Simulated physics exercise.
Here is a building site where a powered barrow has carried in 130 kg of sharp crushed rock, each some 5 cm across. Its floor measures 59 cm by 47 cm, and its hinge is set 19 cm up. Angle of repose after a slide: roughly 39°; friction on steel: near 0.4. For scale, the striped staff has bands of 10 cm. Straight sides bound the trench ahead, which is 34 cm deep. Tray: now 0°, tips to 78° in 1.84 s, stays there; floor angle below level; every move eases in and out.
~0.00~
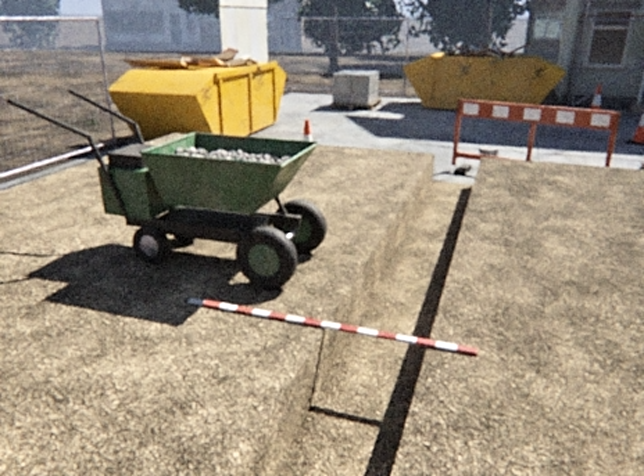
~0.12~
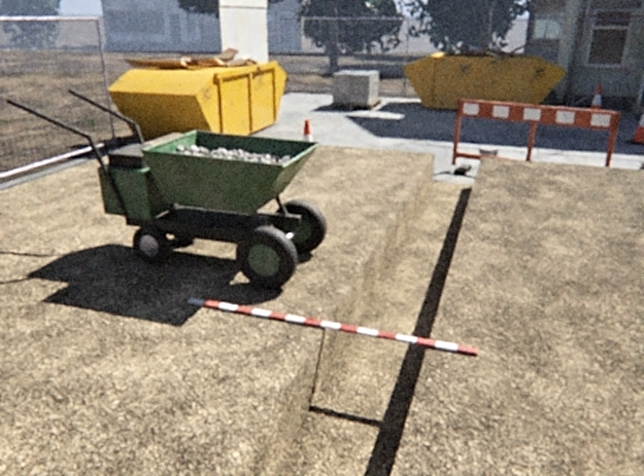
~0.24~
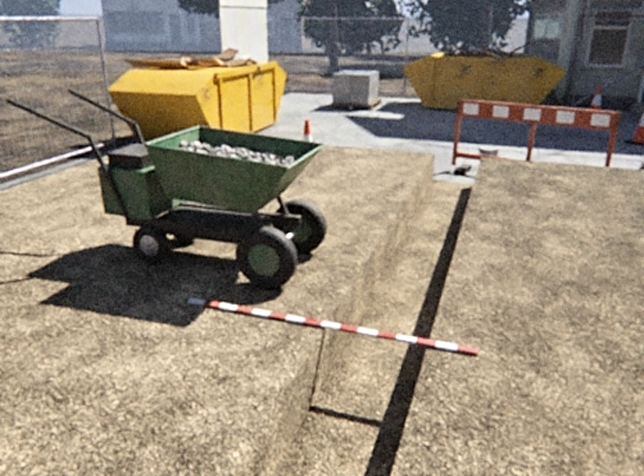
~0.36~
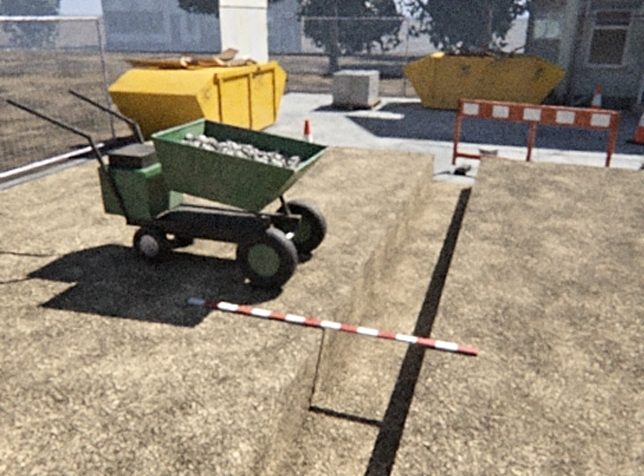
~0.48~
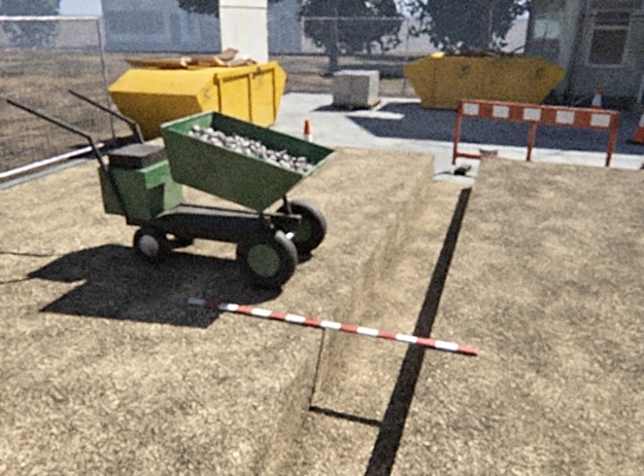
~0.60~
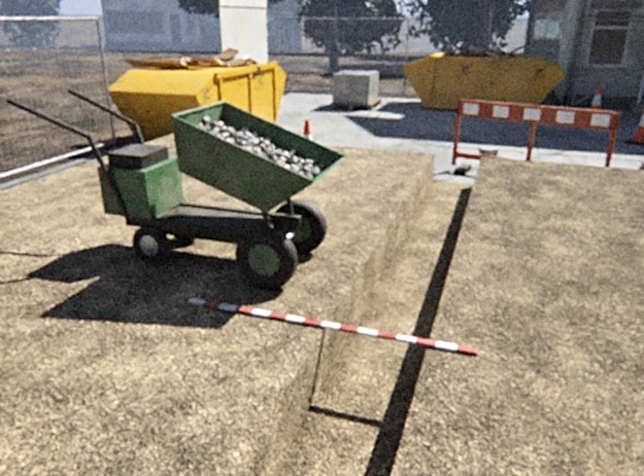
Green powered barrow standing beside a narrow trench, its stone-filled tray slowly tilting up at the back and leaning further right.
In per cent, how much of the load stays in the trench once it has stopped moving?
I would say about 100 per cent.
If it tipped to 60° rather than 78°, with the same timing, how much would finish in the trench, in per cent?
In that case around 20 percent.
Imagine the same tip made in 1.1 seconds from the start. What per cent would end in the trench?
With that change, it comes to around 100 per cent.
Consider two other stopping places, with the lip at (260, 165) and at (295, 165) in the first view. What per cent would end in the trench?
Roughly 100 in a hundred, then 100 in a hundred.
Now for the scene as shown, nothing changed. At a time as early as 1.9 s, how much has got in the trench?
Close to 40 per cent at that time.
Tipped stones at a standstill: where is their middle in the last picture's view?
Middle at around (403, 324), I'd say.
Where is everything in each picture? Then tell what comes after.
In the first frame, the tray is at 0°, its lip at (281, 166); the top of the load is at (216, 154).
In the second frame, the tray is at 1°, its lip at (283, 166); the top of the load is at (211, 152); the stones move at 0.2 m/s on average.
The third frame shows lip at (288, 168), floor tilted 4°, highest stones at (209, 148); the stones move at 0.3 m/s on average.
In the fourth frame, the tray is at 8°, its lip at (295, 171); the top of the load is at (209, 142); the stones move at 0.4 m/s on average.
In the fifth frame, the tray is at 13°, its lip at (304, 176); the top of the load is at (208, 135); the stones move at 0.5 m/s on average.
The sixth frame shows lip at (314, 182), floor tilted 19°, highest stones at (218, 128); the stones move at 0.6 m/s on average.
After 1.4 s the floor is at 66°; 100 % in the tray; the foremost stones are at (366, 239).
After 1.9 s the floor is at 78°; 60 % in the tray, 40 % in the trench; the foremost stones are at (435, 325).
After 2.3 s the floor is at 78°; 31 % in the tray, 69 % in the trench; the foremost stones are at (437, 327).
After 4.2 s the floor is at 78°; 0 % in the tray, 100 % in the trench; the foremost stones are at (436, 324).
